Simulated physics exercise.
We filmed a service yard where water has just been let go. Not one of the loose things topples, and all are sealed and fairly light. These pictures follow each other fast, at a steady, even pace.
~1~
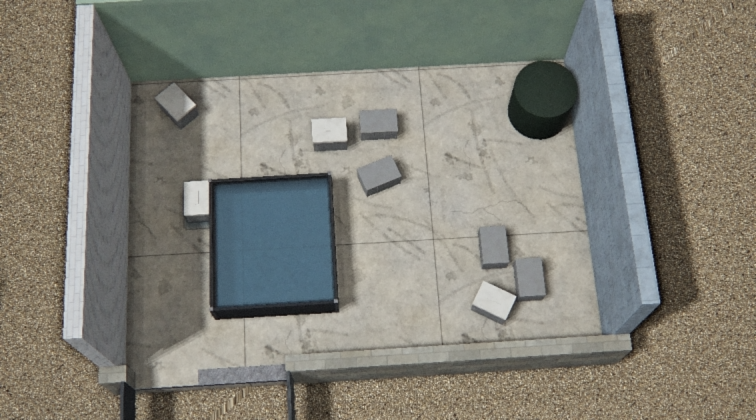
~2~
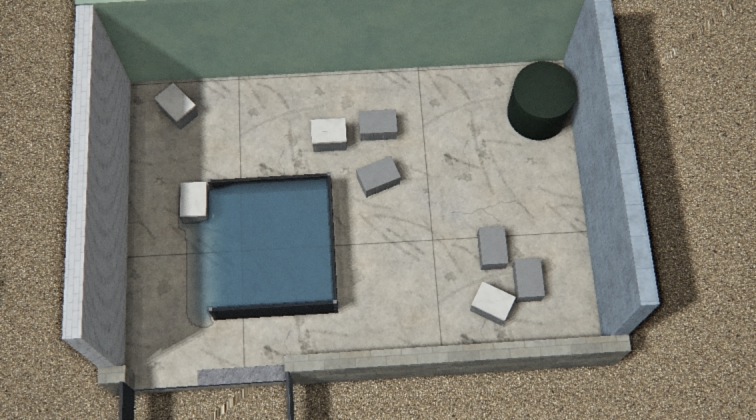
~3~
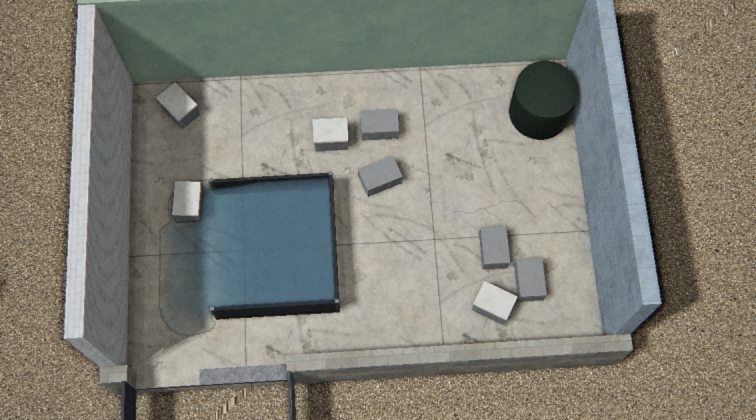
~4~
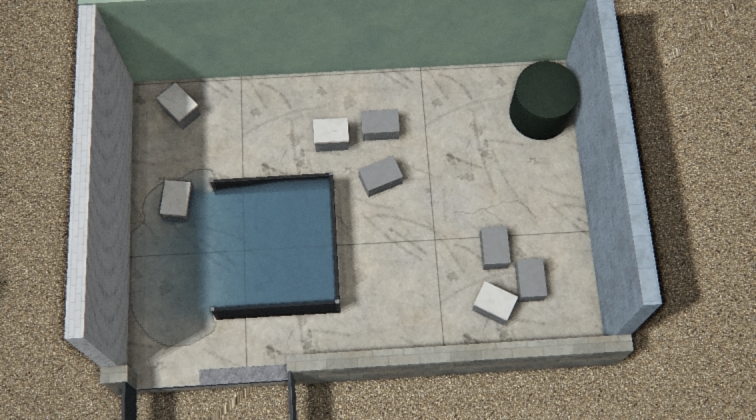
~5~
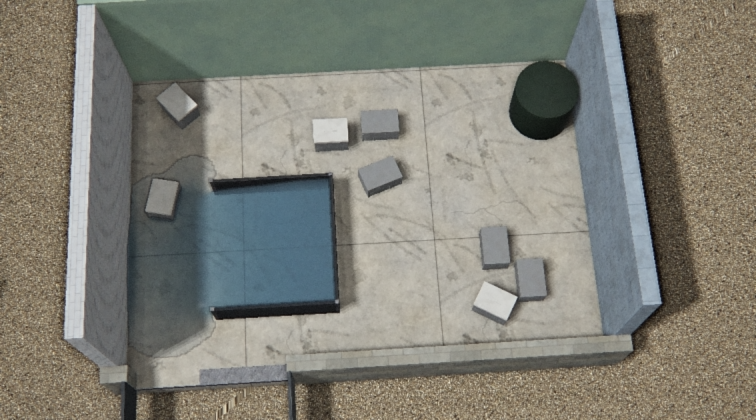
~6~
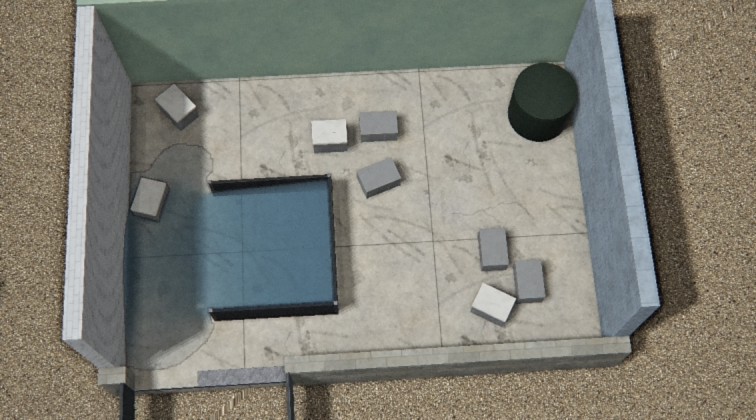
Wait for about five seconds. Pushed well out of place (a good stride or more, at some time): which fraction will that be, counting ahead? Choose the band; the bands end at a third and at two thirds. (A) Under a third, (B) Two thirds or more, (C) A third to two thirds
Answer: A.
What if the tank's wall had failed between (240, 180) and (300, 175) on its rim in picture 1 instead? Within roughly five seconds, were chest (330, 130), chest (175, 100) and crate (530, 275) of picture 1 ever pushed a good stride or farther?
Working through them in order, the first not displaced that far, the second gets shoved clear and the last not displaced that far.
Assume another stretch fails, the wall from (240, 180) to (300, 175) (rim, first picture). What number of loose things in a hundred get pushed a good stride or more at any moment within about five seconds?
Near 10 in a hundred.
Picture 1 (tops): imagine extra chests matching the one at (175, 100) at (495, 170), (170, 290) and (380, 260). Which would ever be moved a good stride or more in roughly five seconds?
Here's how it goes: Never gets far, sent far off, and lastly never gets far.
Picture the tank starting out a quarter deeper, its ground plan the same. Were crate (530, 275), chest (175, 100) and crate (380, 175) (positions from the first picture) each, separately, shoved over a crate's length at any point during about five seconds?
As asked: Fell short, went the distance, fell short.
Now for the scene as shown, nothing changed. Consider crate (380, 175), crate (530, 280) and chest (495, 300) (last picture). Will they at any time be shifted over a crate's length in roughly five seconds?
In that order: Under that, no, short of that.
A moment on, 1 of 8 are well off their spots; 0 afloat.
Next, 1 of 8 are well off their spots; 1 afloat.
Later, 2 of 8 are well off their spots; 1 afloat.
In the end, 2 of 8 are well off their spots, and 2 have been at some point; 0 afloat.
